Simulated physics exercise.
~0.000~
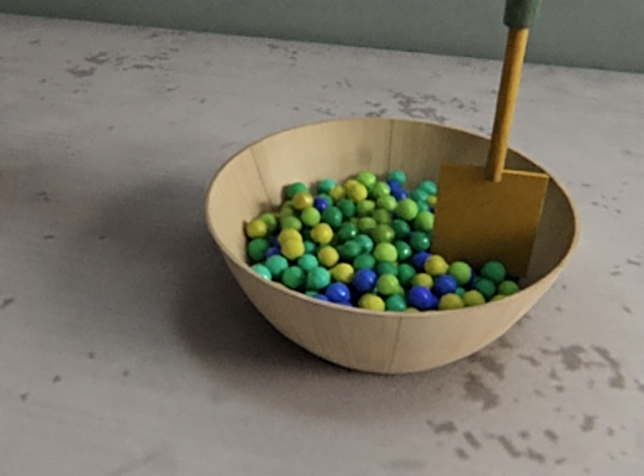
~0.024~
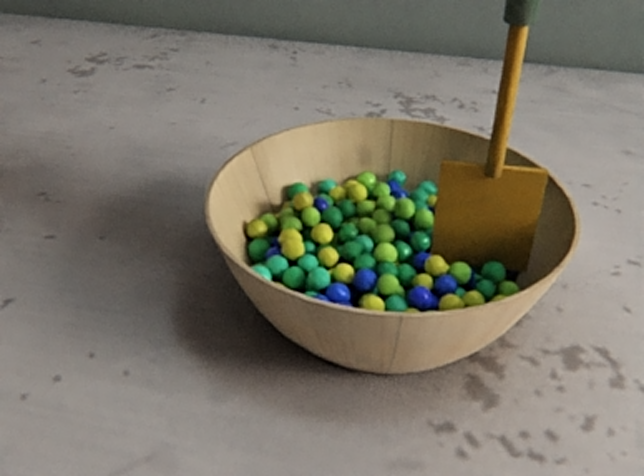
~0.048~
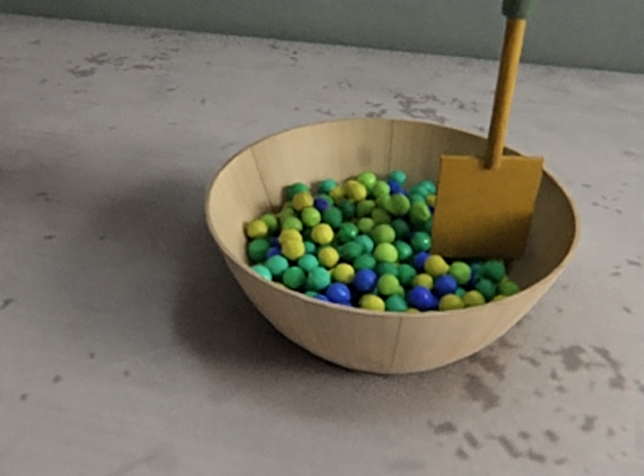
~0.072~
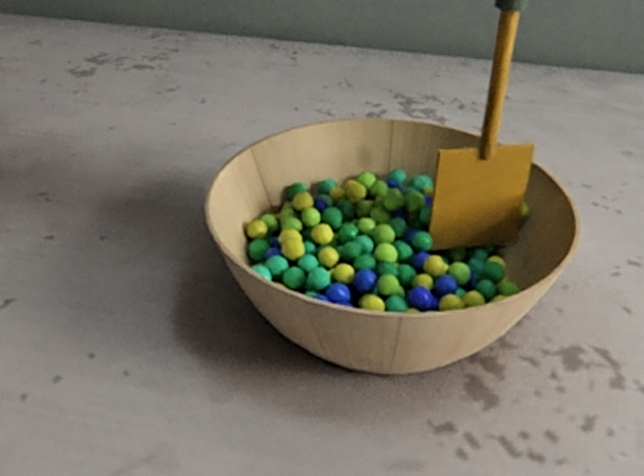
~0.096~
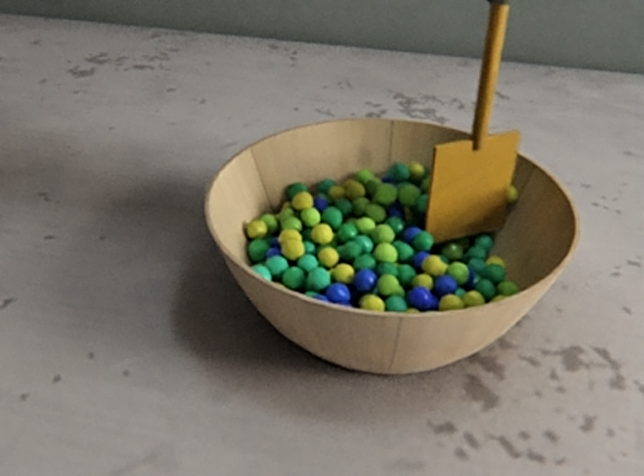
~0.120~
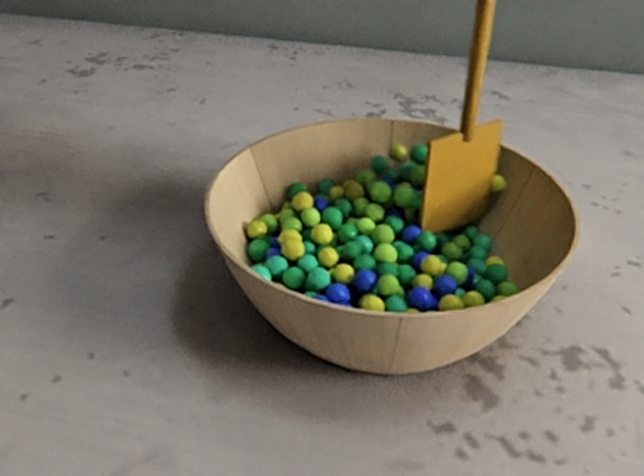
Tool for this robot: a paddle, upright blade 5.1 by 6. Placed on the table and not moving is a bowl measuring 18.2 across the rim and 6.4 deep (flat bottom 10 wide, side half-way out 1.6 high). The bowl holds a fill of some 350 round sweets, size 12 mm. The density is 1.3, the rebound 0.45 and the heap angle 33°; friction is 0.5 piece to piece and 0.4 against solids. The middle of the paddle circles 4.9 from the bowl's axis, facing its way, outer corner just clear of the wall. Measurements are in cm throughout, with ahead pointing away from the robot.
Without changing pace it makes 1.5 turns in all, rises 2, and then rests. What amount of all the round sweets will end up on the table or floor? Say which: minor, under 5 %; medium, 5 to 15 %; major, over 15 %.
That would be a medium share.
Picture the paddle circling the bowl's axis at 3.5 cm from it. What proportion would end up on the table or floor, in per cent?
Some 5 percent would.
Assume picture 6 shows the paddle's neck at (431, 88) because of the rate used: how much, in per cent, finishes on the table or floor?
Something like 20 percent, roughly.
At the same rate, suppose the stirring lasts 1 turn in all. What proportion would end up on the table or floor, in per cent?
I'd expect some 5 per cent.
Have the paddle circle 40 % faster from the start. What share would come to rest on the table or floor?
It would be near 15 per cent.
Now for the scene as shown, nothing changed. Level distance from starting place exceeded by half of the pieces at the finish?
Somewhere around 2 centimetres.
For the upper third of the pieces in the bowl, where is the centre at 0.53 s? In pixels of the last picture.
Centre estimate: Approx. (371, 292) px.
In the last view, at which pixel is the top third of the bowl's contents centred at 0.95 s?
Near pixel (405, 228).
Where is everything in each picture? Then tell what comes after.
In the first picture, paddle neck at (499, 141), 0° round; upper third of the load around (379, 245), from x 255 to 515, top at y 180; 347 in the bowl.
In the second picture, paddle neck at (499, 138), 3° round; upper third of the load around (382, 242), from x 255 to 515, top at y 180.
In the third picture, paddle neck at (498, 129), 13° round; upper third of the load around (385, 240), from x 255 to 515, top at y 180.
In the fourth picture, paddle neck at (492, 120), 24° round; upper third of the load around (384, 233), from x 255 to 520, top at y 180.
In the fifth picture, paddle neck at (483, 112), 36° round; upper third of the load around (382, 228), from x 255 to 510, top at y 170.
In the sixth picture, paddle neck at (471, 104), 47° round; upper third of the load around (381, 230), from x 255 to 505, top at y 155; 347 in the bowl.
After 0.53 s, 240° round, highest piece 9 above the table; 332 in the bowl, 8 on the table or floor, 7 in flight or on the tool.
After 0.95 s, 74° round, highest piece 7 above the table; 314 in the bowl, 33 on the table or floor.
After 1.35 s, 180° round, highest piece 5 above the table; 313 in the bowl, 34 on the table or floor.
After 2.05 s, 180° round, highest piece 5 above the table; 313 in the bowl, 34 on the table or floor.
At rest, 313 in the bowl, 34 on the table or floor. That is 10 % on the table or floor.
